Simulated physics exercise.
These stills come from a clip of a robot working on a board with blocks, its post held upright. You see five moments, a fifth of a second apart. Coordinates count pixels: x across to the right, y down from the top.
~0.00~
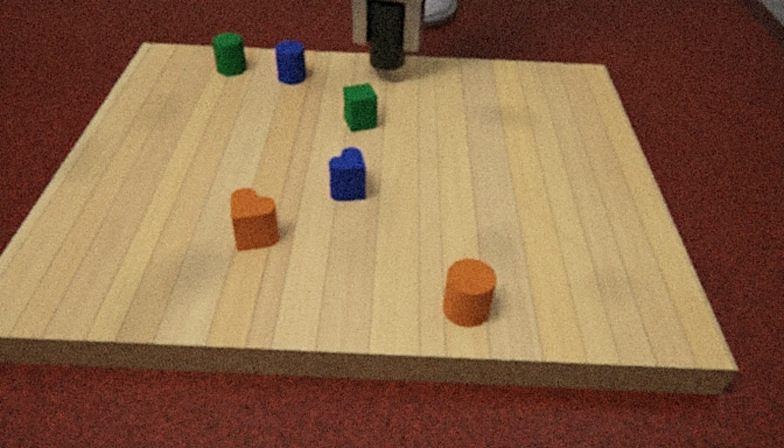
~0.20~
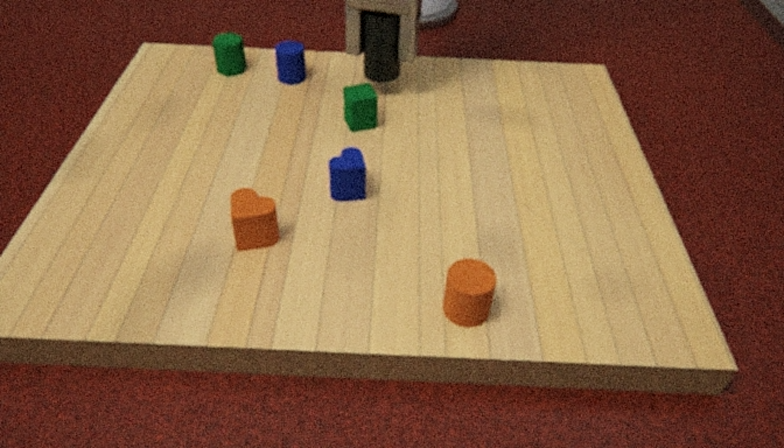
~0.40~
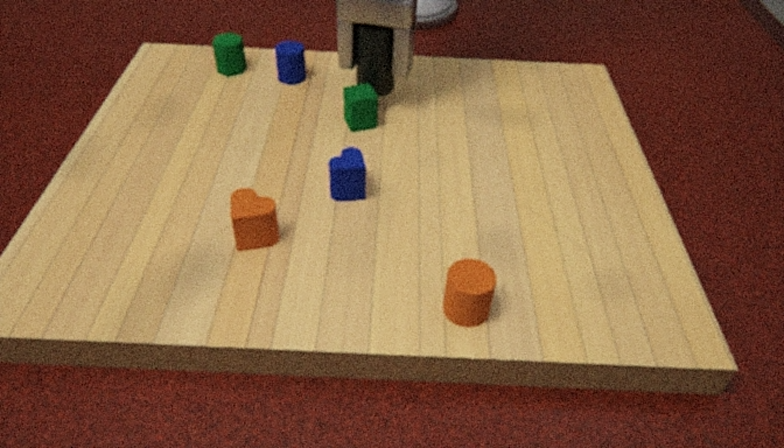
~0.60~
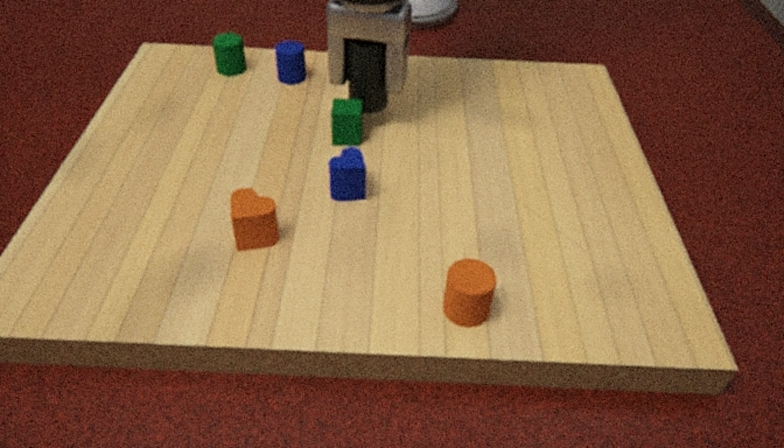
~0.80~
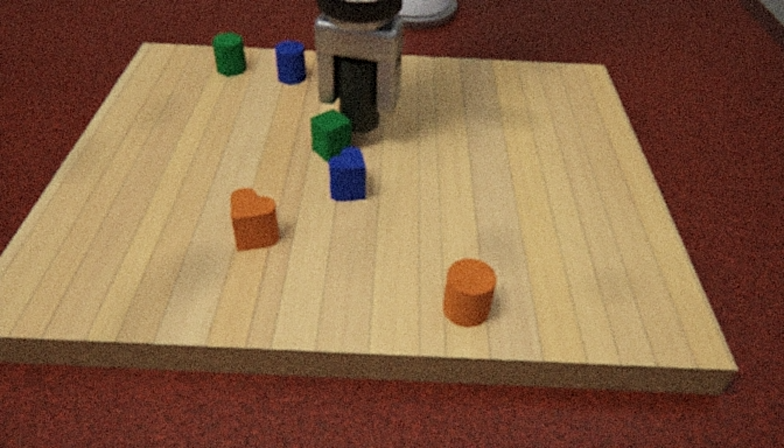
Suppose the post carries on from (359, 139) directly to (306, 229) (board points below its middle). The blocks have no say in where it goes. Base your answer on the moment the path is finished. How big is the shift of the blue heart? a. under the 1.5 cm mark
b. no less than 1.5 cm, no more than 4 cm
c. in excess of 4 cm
Correct choice: C.
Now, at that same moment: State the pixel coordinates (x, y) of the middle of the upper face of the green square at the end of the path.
It comes to (296, 138).
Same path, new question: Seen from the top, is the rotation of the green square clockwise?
The answer is yes.
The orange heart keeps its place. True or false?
This is true.
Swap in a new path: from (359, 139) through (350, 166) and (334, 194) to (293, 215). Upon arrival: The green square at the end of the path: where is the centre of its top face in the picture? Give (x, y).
At pixel (310, 133).
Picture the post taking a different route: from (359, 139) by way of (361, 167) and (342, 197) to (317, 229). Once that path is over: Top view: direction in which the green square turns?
It ends up turned clockwise.
On the path given first. One third of the way, post at (342, 149); green square at (303, 136), turned 40° clockwise.
Two thirds of the way, post at (323, 178); green square at (296, 138), turned 55° clockwise; blue heart at (350, 185), turned 55° anticlockwise.
At the end, post at (305, 212); orange heart unmoved; green square at (296, 138), turned 55° clockwise; blue heart at (351, 198), turned 120° anticlockwise.
